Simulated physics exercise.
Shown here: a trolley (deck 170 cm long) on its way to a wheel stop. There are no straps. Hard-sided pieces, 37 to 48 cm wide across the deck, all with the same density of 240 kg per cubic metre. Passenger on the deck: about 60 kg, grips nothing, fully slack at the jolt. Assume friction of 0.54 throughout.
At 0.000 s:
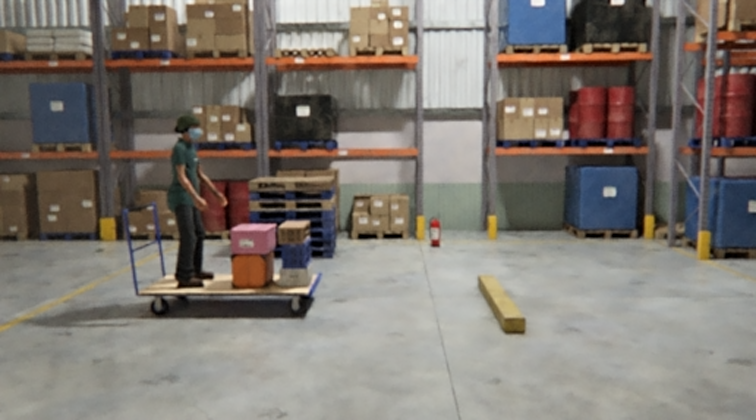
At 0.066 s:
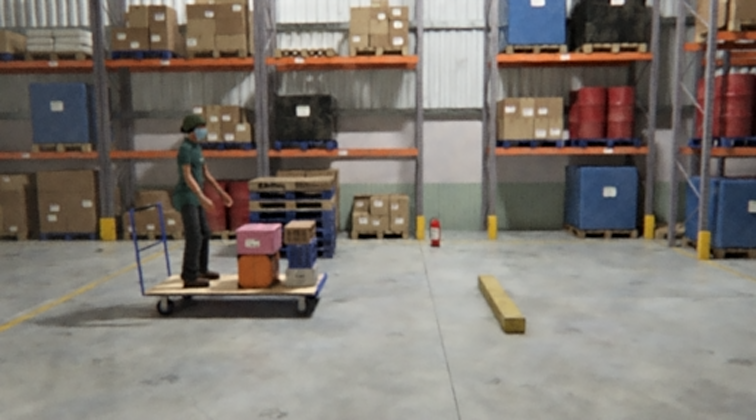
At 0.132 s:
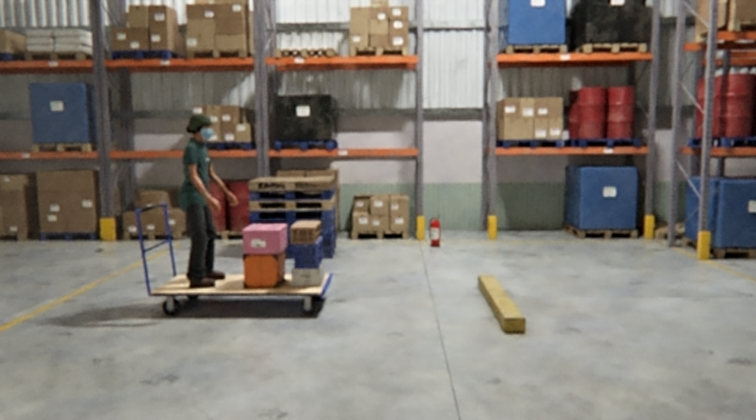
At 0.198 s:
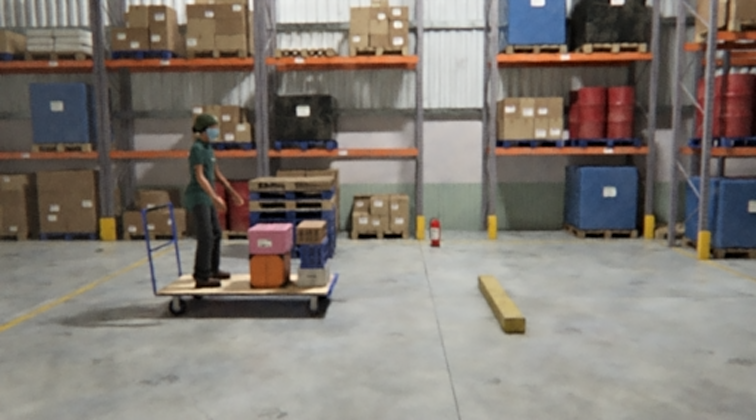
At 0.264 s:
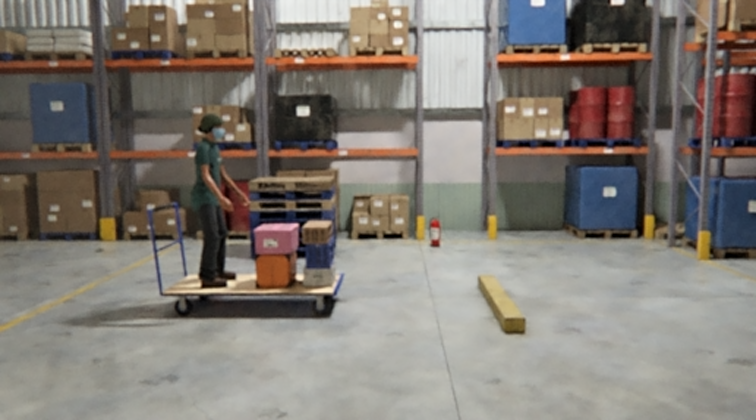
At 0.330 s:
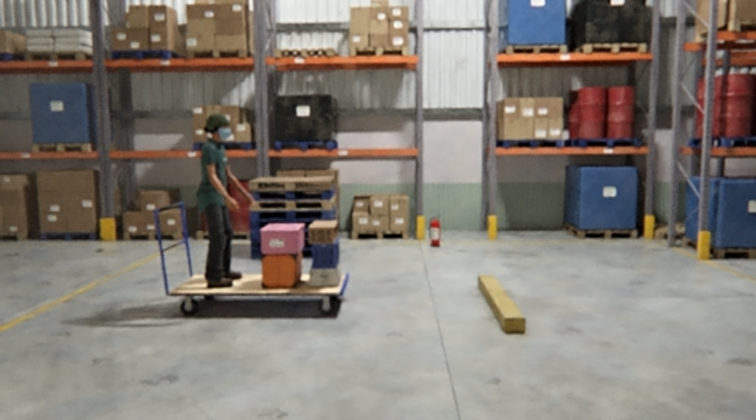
A flat cart with a blue handle rolls slowly a short way to the right across a grey warehouse floor, seen from the side by a still camera. On its wooden deck, a person in a green top, dark trousers, cap and face mask stands at the left, facing pink, orange, brown and blue boxes, arms held forward. Orange-beamed shelves line the back, and a yellow bar lies on the floor to the right, unmoving.
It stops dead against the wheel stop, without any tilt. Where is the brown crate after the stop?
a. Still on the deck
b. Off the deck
The answer is a.
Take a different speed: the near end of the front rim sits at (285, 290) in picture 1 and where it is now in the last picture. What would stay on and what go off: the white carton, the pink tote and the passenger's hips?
Result: White safe; pink safe; hips safe.
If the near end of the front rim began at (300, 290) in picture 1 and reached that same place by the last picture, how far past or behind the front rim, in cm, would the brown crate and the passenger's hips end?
The brown one would stop 70 cm past the front rim, and the hips 100 cm behind it.
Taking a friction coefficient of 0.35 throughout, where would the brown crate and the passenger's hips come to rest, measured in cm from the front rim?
So the brown load stays 10 behind while the hips end up 110 behind the front rim.
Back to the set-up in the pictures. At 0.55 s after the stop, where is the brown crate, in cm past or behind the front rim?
Roughly 10 cm short of the front rim.
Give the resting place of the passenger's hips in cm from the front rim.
Some 100 cm behind it.
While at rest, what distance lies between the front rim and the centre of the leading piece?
Reading: Approx. 10 cm behind the front rim.
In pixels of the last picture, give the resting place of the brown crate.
End point: About (487, 231) px.
After 2.03 s the deck stops.
After 2.58 s the brown crate is 12 cm behind the rim, tilted 0°, near (487, 231) in the last picture's view.
After 3.03 s the brown crate is 11 cm behind the rim, tilted 0°, near (487, 231) in the last picture's view.
At rest, 4.9 s, nothing is past the rim; behind it, blue crate, pink tote, orange suitcase, brown crate, white carton and the passenger's hips.
